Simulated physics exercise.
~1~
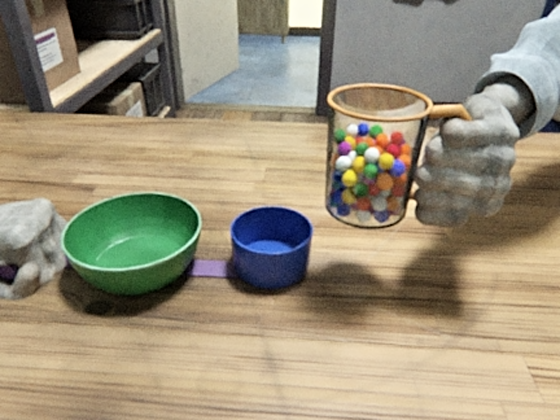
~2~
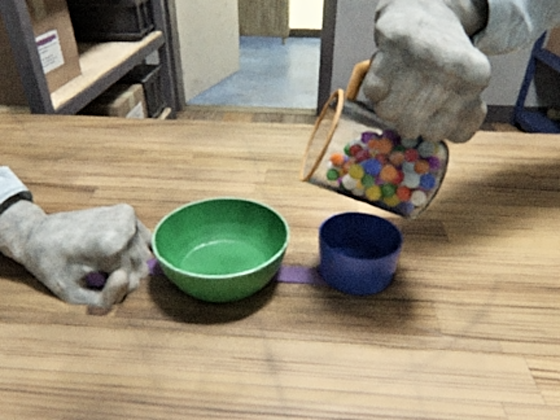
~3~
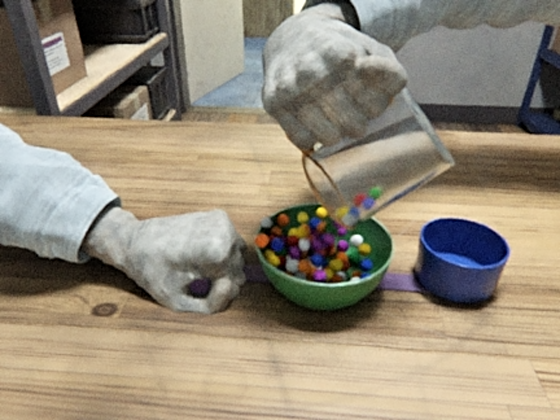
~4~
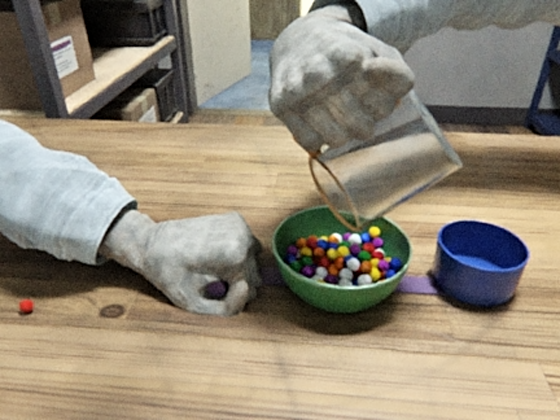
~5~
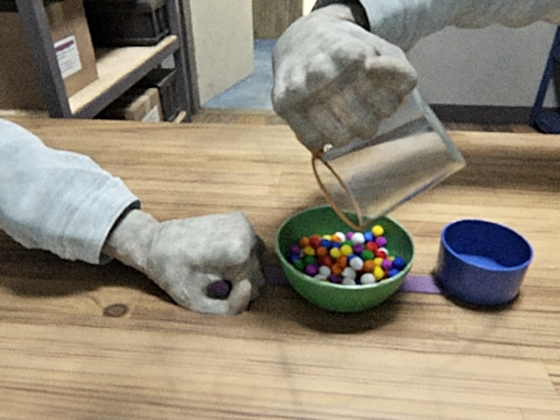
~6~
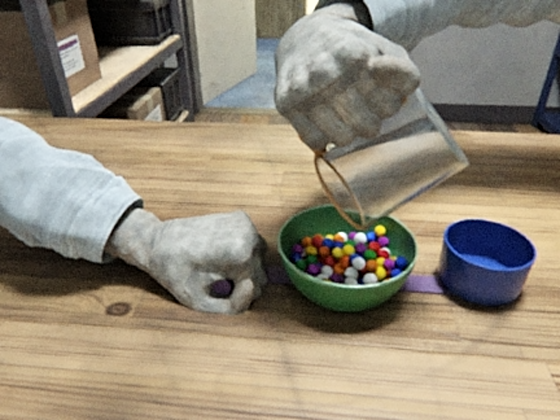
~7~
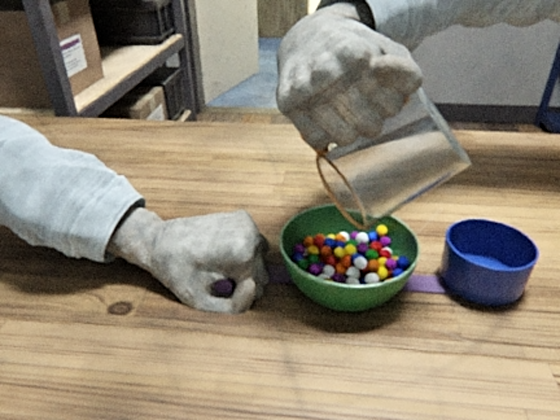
On a wooden table, one hand drew a joined green bowl and blue dish to the right while another tipped a clear cup of colorful little balls, which poured into the green bowl and stayed there, leaving the blue dish empty.
